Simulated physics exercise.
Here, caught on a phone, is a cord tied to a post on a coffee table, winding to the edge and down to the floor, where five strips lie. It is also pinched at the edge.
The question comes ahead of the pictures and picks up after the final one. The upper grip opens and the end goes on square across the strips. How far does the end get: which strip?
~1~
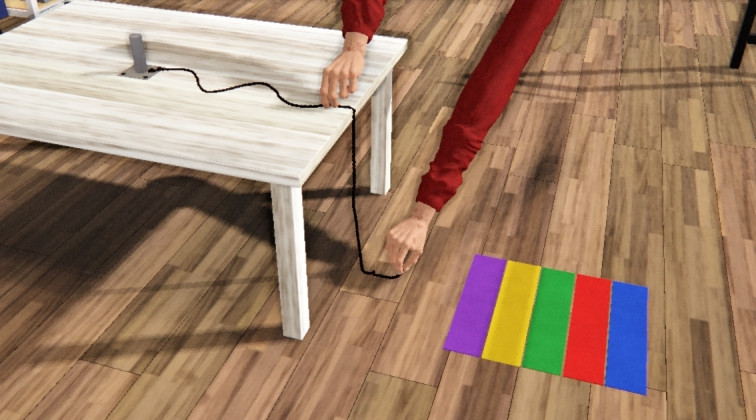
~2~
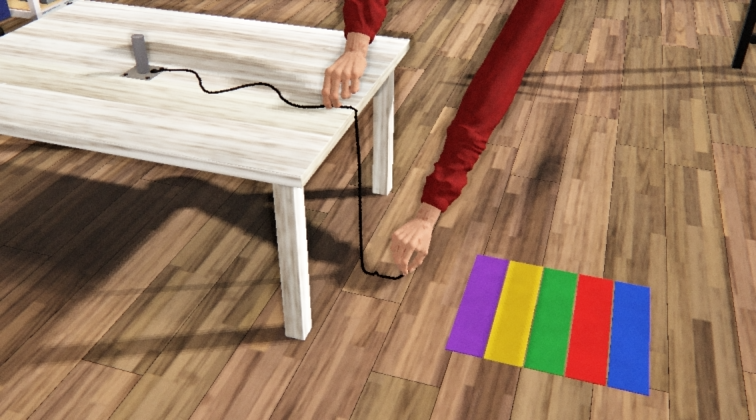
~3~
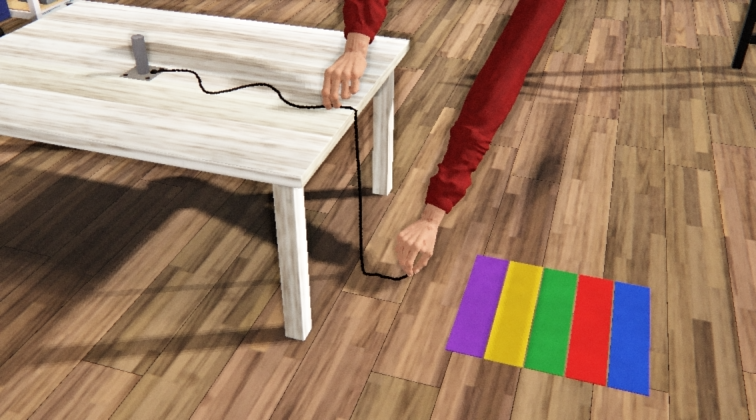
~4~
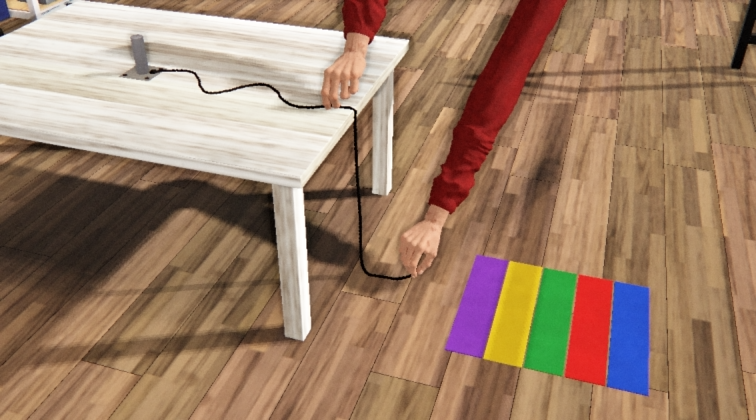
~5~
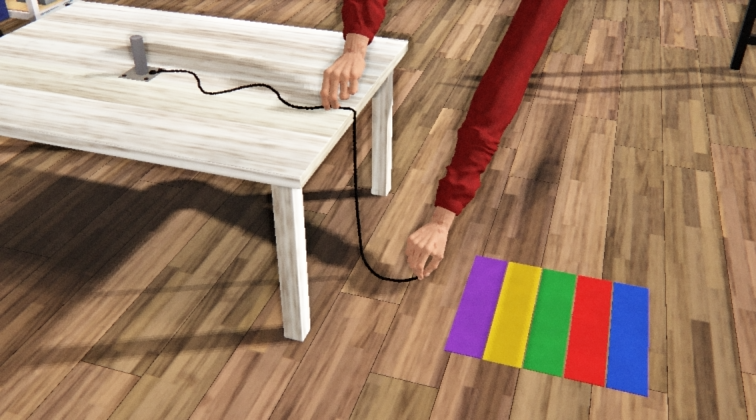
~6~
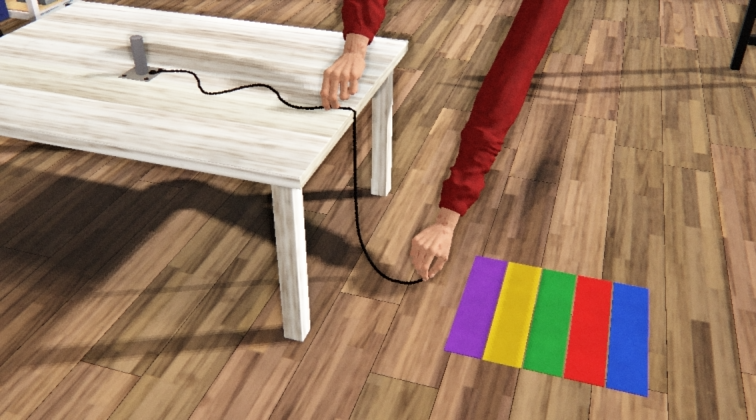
As far as the red strip.
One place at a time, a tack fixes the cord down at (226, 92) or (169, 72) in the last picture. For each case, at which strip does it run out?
For the first it's green, and for the second it's red.
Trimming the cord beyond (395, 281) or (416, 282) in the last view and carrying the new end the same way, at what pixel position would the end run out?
Try one: (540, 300); try two: (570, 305).
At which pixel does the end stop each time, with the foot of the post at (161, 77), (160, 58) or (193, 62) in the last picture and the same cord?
Try by try, about (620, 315), (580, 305) and (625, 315).
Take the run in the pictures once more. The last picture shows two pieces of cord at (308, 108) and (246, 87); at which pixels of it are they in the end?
They finish at (362, 118) and (274, 95) respectively.
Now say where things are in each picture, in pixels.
In the first picture, end (403, 270); purple (467, 333); yellow (506, 342); green (545, 351); red (585, 360); blue (627, 369).
In the second picture, end (408, 271); cord through (189, 71) (229, 90) (285, 101) (356, 121) (360, 192) (362, 259).
In the third picture, end (413, 272).
In the fourth picture, end (416, 273); cord through (188, 71) (228, 91) (285, 101) (355, 121) (359, 192) (361, 259).
In the fifth picture, end (423, 275).
In the sixth picture, end (428, 276); cord through (187, 72) (228, 92) (284, 102) (354, 122) (356, 193) (369, 259).
Early on, end near (514, 294); over yellow.
Midway, end near (562, 303); over green.
At the end of the slack, end near (591, 309); over red. The end stops over the red strip.
